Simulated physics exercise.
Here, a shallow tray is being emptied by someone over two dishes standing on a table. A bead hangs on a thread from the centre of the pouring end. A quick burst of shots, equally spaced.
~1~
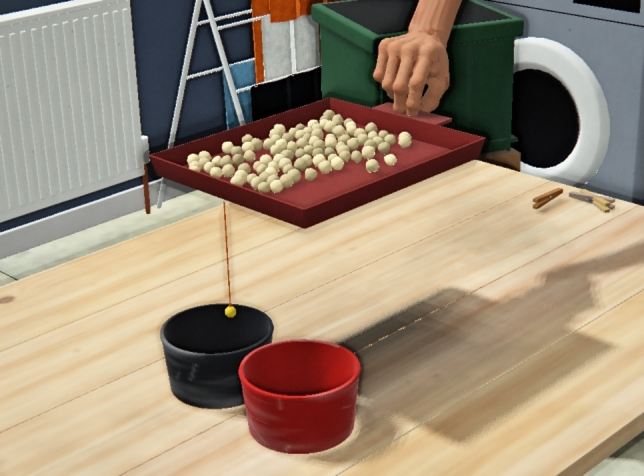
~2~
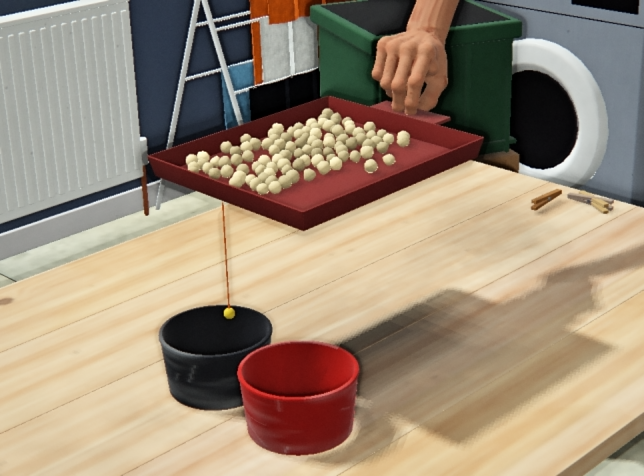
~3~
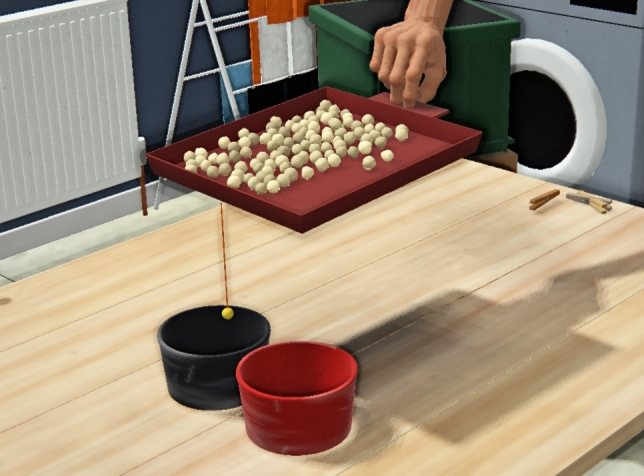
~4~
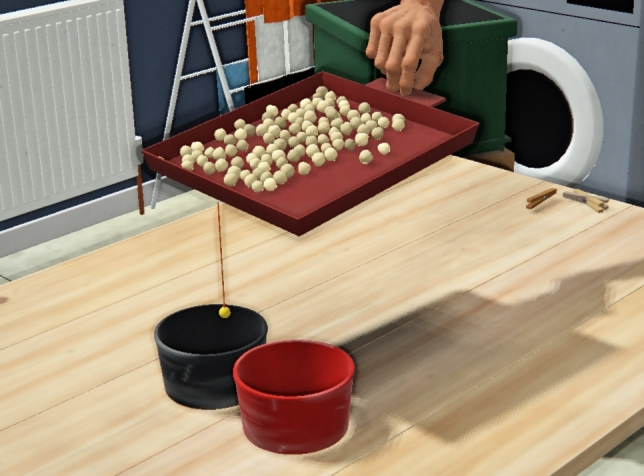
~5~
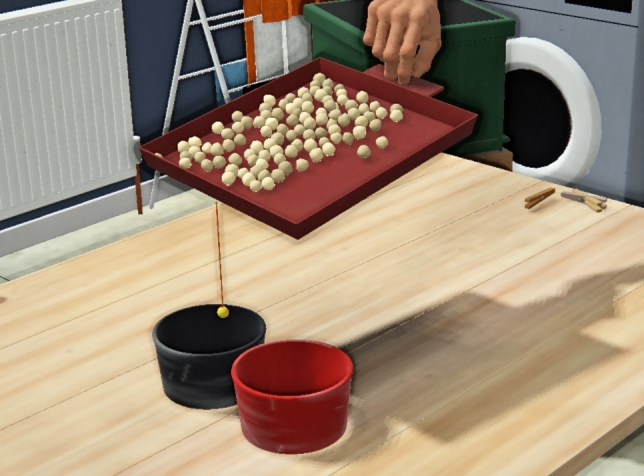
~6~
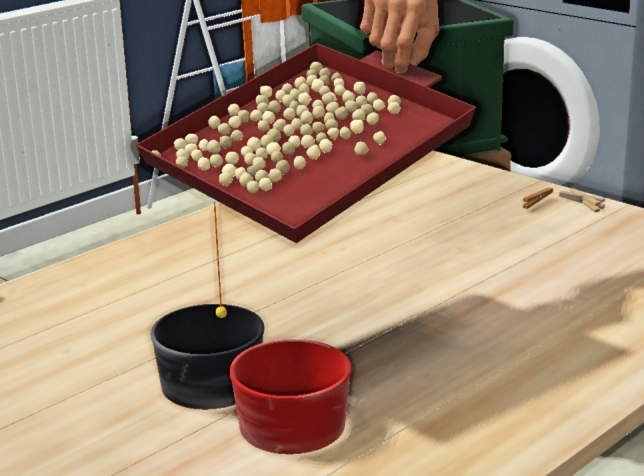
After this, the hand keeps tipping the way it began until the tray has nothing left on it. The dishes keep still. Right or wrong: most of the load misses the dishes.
Wrong, the dishes get over half.
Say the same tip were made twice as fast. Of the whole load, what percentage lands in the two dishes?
Around 80 percent.
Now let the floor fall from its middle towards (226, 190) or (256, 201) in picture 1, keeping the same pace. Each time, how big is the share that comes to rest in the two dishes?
10 %, give or take, and then 50 %.
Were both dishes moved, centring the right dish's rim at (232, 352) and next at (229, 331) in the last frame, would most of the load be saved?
Held in all, by try: A smaller portion, then a smaller portion.
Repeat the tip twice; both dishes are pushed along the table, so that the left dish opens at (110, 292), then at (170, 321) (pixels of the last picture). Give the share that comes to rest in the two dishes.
Close to 0 in a hundred, then close to 60 in a hundred.
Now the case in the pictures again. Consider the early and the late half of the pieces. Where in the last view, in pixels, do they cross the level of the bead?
It goes through near (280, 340) first, then near (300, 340).
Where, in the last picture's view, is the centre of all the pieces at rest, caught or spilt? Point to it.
Close to (291, 409), more or less.
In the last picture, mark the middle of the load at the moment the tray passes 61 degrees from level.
(279, 195).
Shortly afterwards, tray tipped steeply; all but a few on the tray; only a few in the right dish; only a few in the air.
Next, tray tipped past a quarter turn; near a quarter on the tray; near half in the right dish; only a few outside both; near a quarter in the air.
Some moments later, tray tipped past a quarter turn; all but a few in the right dish; a little outside both.
In the end, tray tipped past a quarter turn; all but a few in the right dish; none at all in the left dish; a little outside both.
